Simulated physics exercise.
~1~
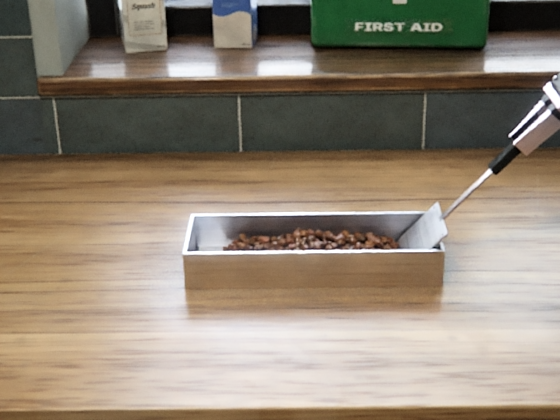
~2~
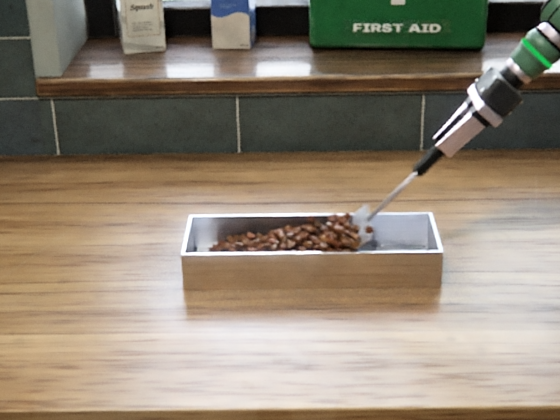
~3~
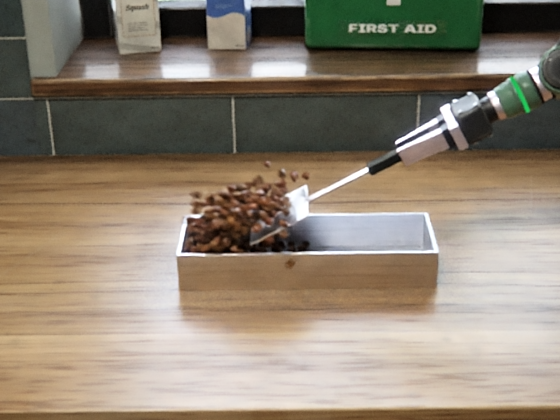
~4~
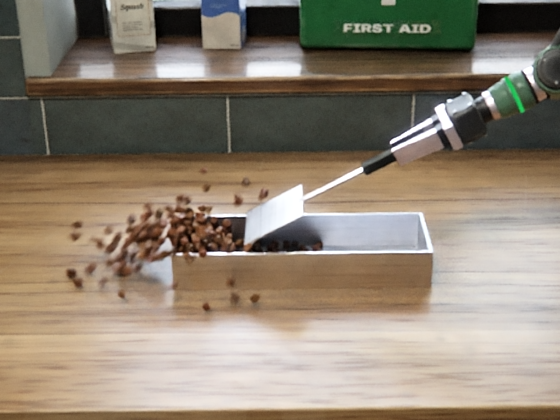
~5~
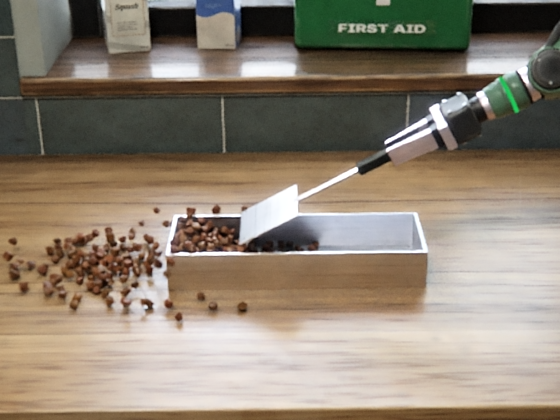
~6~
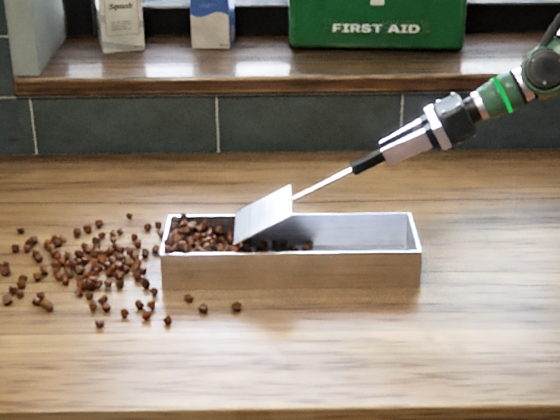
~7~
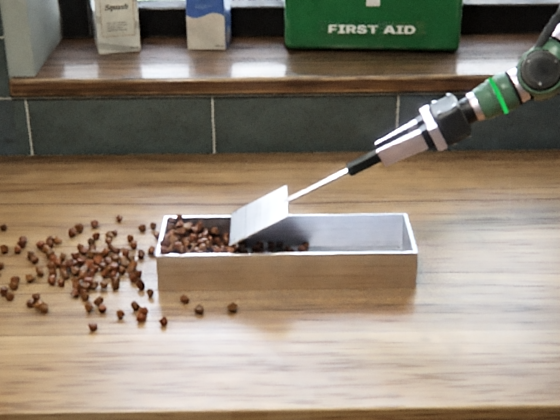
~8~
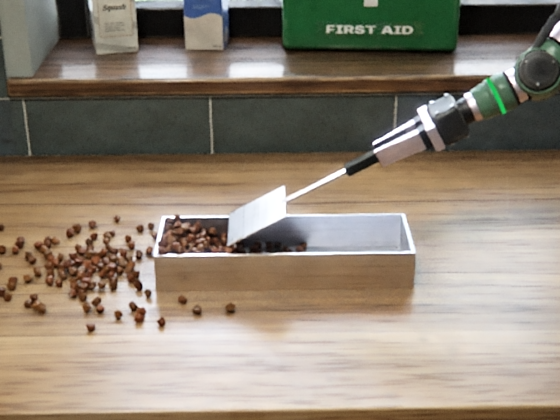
A robotic arm sweeps a turner left through brown pellets, spilling many from tin onto table.
